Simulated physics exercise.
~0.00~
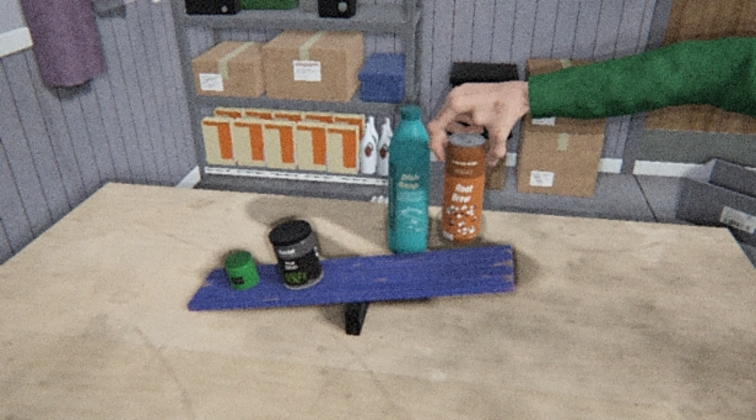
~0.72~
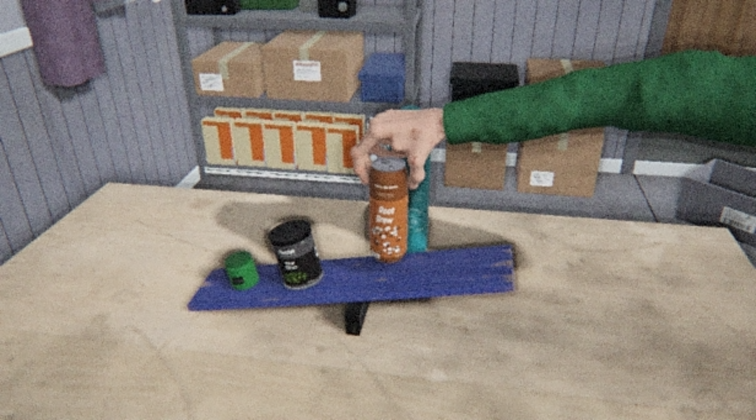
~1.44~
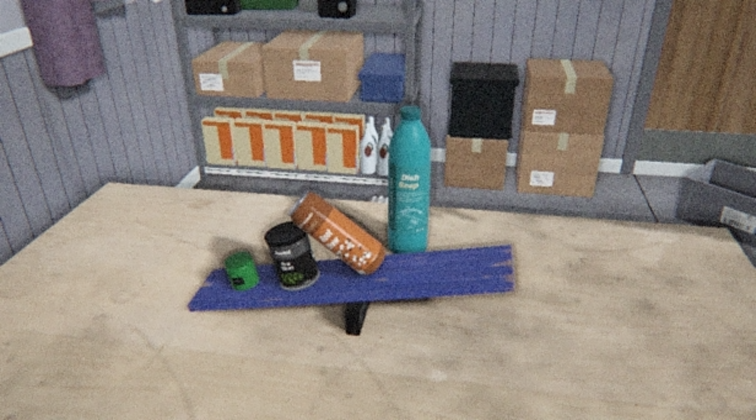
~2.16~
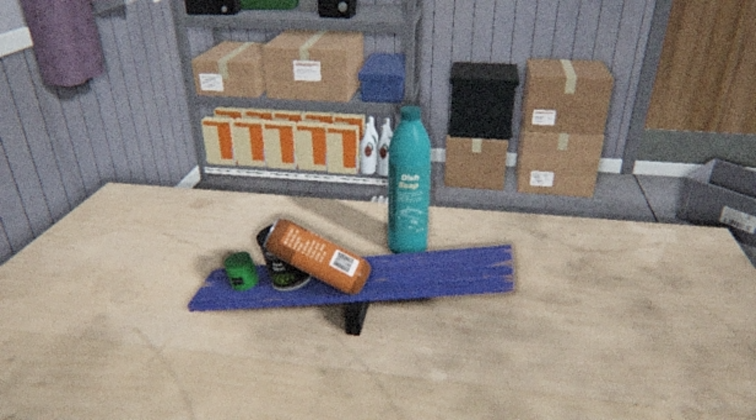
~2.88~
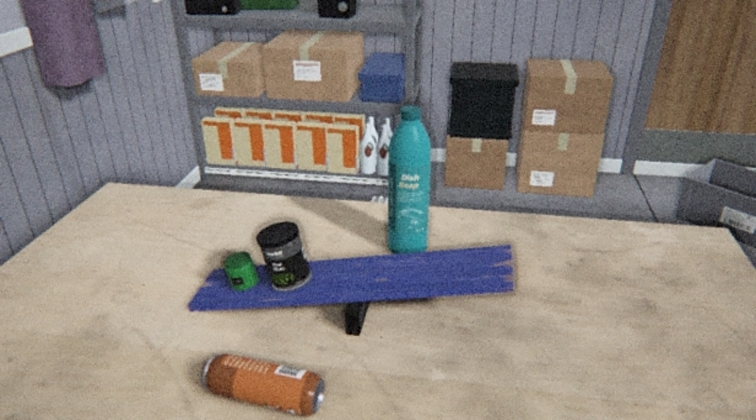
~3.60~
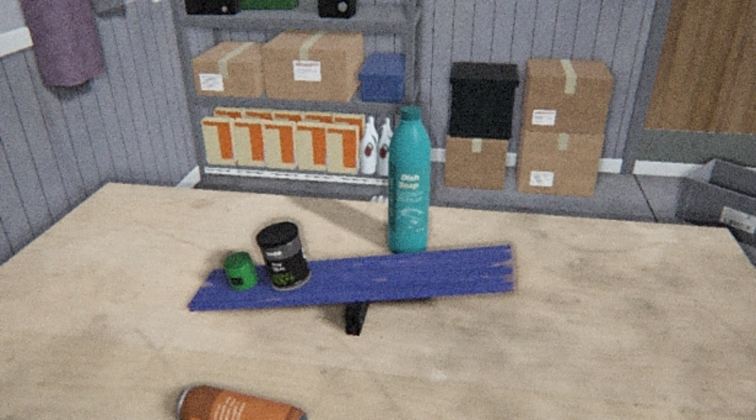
A hand releases an orange can, which topples and rolls off the still-tilted blue plank.
